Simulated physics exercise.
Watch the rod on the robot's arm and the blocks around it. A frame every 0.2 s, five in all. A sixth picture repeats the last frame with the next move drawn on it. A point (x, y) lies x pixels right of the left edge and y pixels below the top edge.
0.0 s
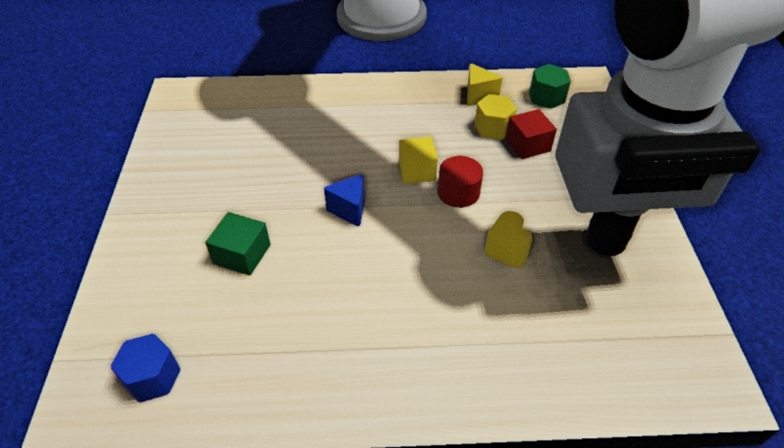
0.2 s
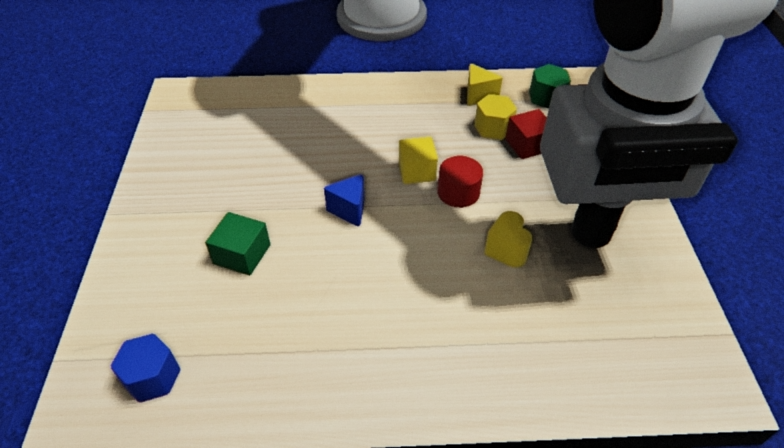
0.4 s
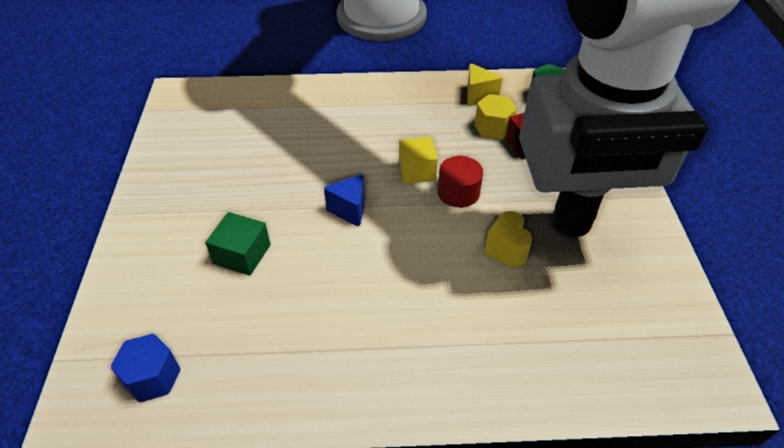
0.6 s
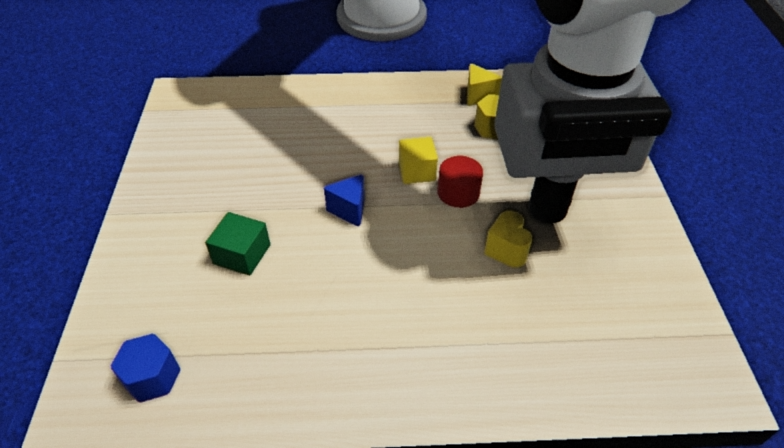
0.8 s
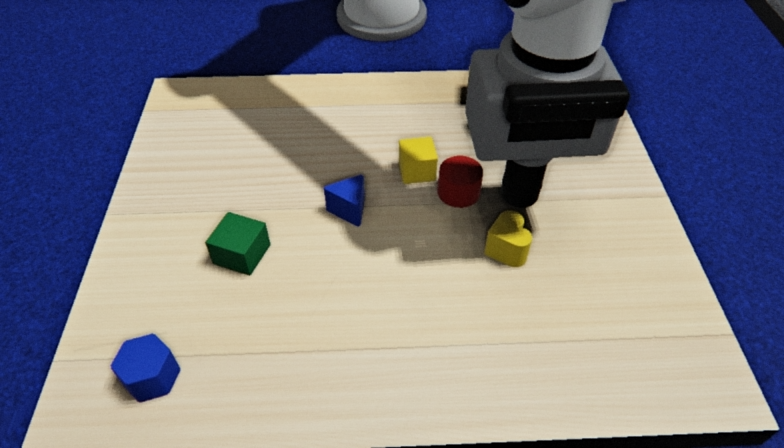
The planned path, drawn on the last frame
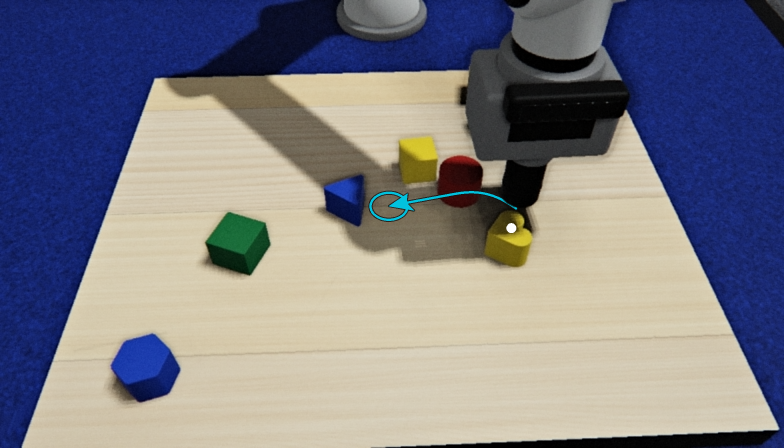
The footage shows a robot arm with a black rod moving left and away from the viewer over a wooden board, from the right side to just behind the yellow heart-shaped block, while the scattered coloured blocks stay still.
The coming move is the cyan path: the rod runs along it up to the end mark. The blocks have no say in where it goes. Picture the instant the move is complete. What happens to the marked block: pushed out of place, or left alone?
It holds its position.
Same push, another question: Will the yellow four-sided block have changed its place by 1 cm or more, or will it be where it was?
It is moved from its place.
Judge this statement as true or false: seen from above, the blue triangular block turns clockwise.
It is false.
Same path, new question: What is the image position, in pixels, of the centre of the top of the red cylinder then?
Put as a pixel place, it's (358, 165).
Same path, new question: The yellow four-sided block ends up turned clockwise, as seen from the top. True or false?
That is true.
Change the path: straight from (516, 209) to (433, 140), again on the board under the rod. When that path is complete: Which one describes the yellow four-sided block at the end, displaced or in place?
That block is shifted.
Path on the board, from (516, 209) over (476, 192) and (433, 198) to (389, 206); the dot is on the yellow heart-shaped block.
The first path, step by step. One third of the way, rod (477, 179); yellow four-sided block (406, 145), turned 20° clockwise; red cylinder (438, 167).
Two thirds of the way, rod (432, 185); yellow four-sided block (391, 141), turned 80° clockwise; red cylinder (393, 169).
At the end, rod (389, 193); blue triangular block (338, 187), turned 50° anticlockwise; yellow four-sided block (388, 140), turned 95° clockwise; red cylinder (358, 165); yellow heart-shaped block in place.
